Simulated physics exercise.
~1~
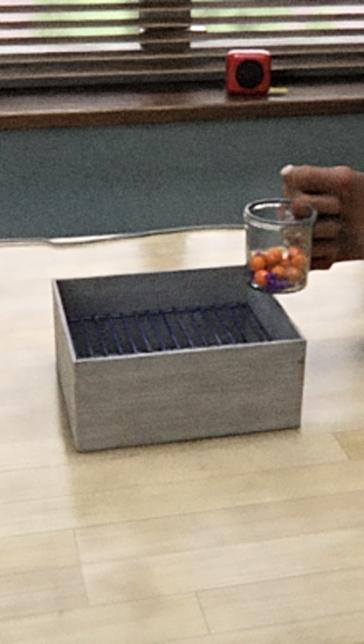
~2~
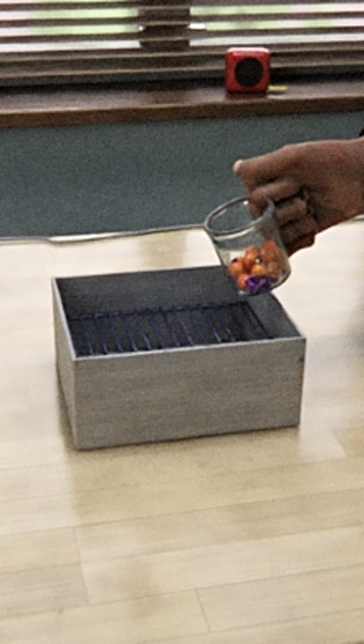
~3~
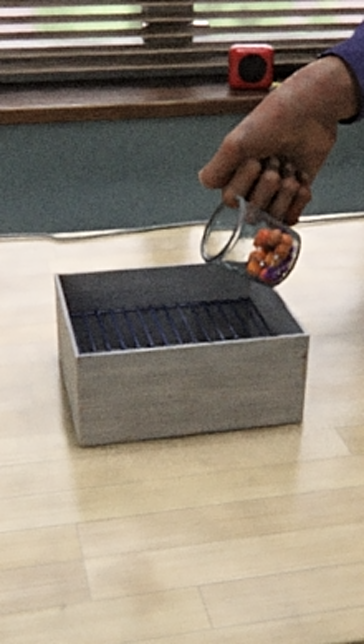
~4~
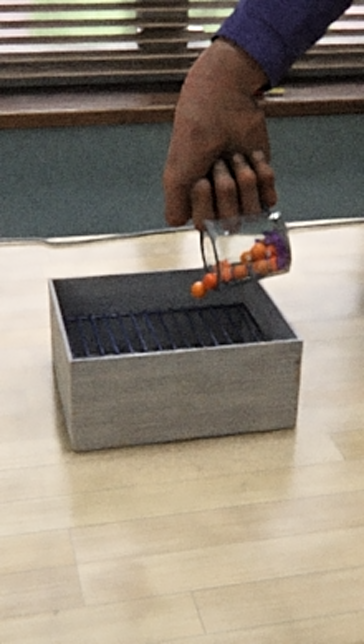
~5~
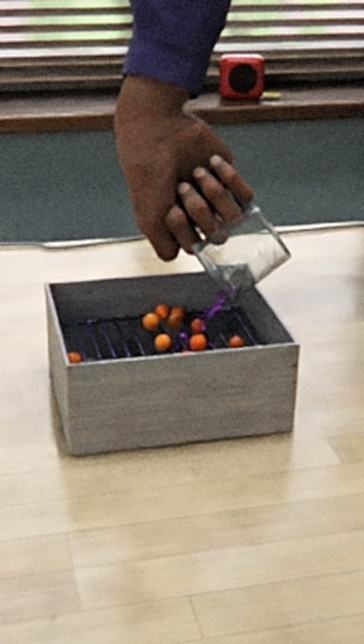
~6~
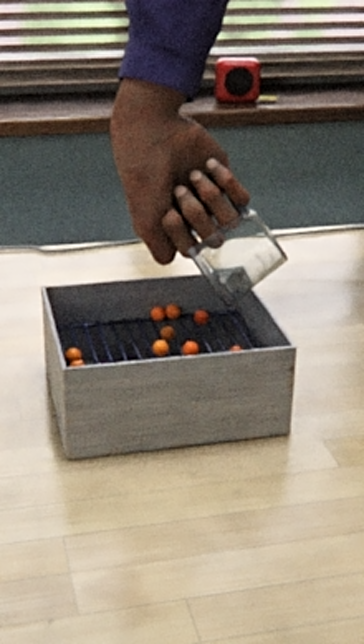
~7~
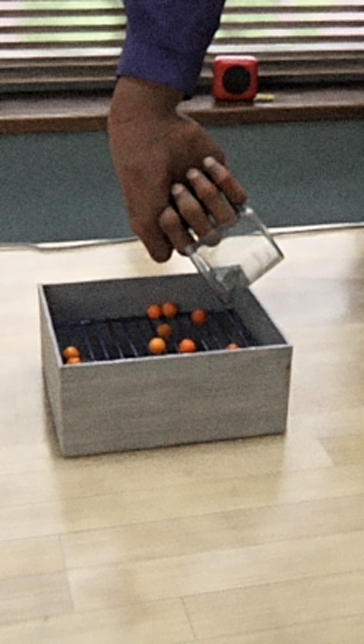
On a pale wooden floor, a hand tips a clear cup over a wired grey box, orange balls staying on top, purple pieces dropping through.
